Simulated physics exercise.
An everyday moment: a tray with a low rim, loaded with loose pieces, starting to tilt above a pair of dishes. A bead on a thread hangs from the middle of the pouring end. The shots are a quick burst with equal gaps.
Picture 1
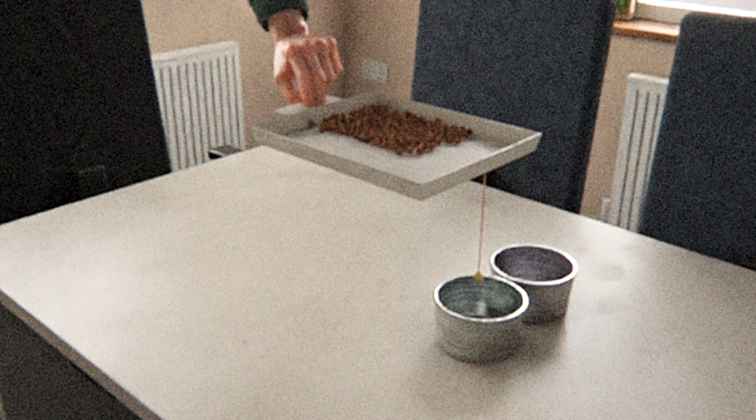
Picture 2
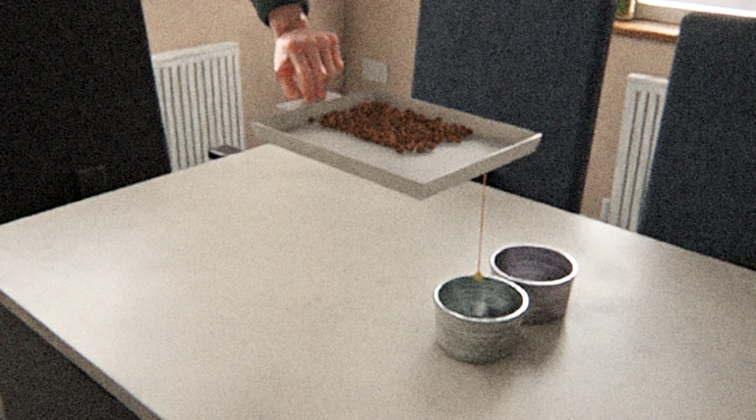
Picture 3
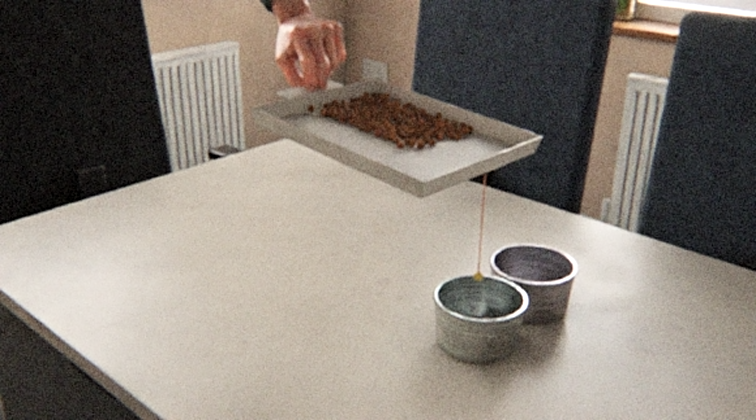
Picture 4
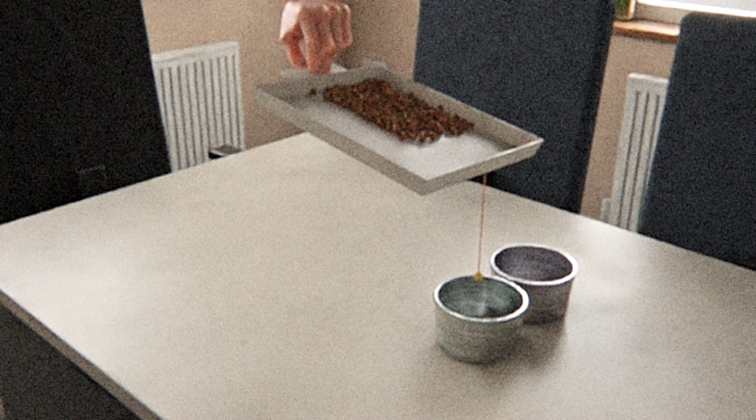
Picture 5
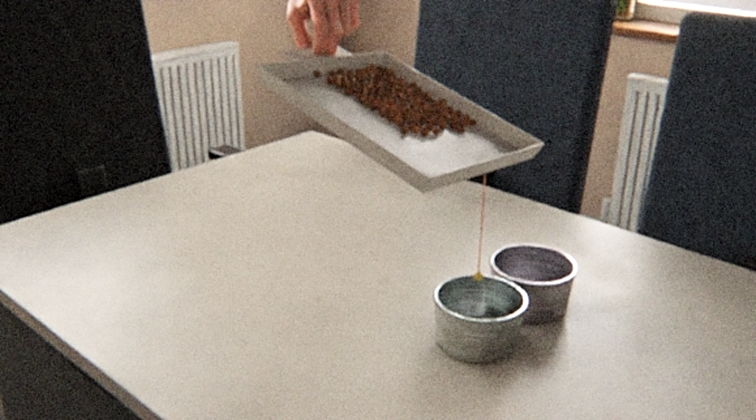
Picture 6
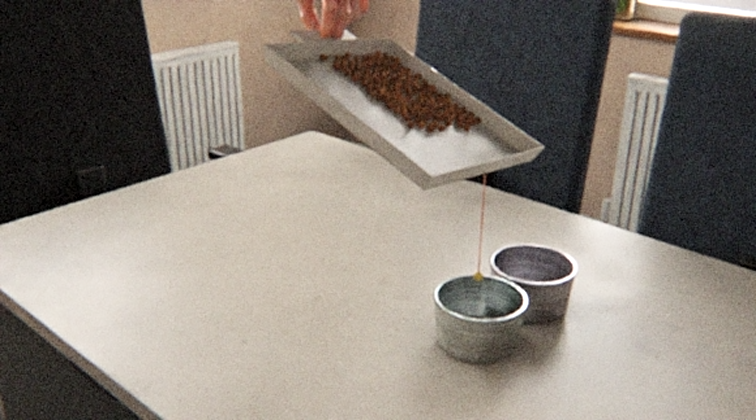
Above a pale table, a hand lifts one end of a tray of brown pieces.
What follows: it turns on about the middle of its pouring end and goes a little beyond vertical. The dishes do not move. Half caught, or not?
Caught overall: Over half.
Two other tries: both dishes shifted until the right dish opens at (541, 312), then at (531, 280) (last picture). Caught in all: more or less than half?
First the smaller part, then the larger part.
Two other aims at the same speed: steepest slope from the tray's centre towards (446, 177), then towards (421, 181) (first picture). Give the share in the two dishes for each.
Roughly 20 per cent, and 0 per cent.
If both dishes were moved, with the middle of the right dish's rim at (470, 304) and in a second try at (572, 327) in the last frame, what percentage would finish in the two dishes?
About 0 and 0 per cent.
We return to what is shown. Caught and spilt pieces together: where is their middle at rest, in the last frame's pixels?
Close to (539, 302).
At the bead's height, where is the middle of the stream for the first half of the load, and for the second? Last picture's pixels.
Early half (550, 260), late half (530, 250).
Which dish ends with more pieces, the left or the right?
Fuller: The right one.
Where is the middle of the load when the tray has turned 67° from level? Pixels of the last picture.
Roughly at (518, 158).
Soon, tray tipped steeply; most on the tray; a stray few in the right dish; a stray few outside both; about a quarter in the air.
A while on, tray tipped past a quarter turn; about a third on the tray; a stray few in the left dish; about a third in the right dish; a small part outside both; a small part in the air.
Towards the end, tray tipped past a quarter turn; a stray few in the left dish; most in the right dish; about a quarter outside both.
Finally, tray tipped past a quarter turn; a stray few in the left dish; most in the right dish; about a quarter outside both.
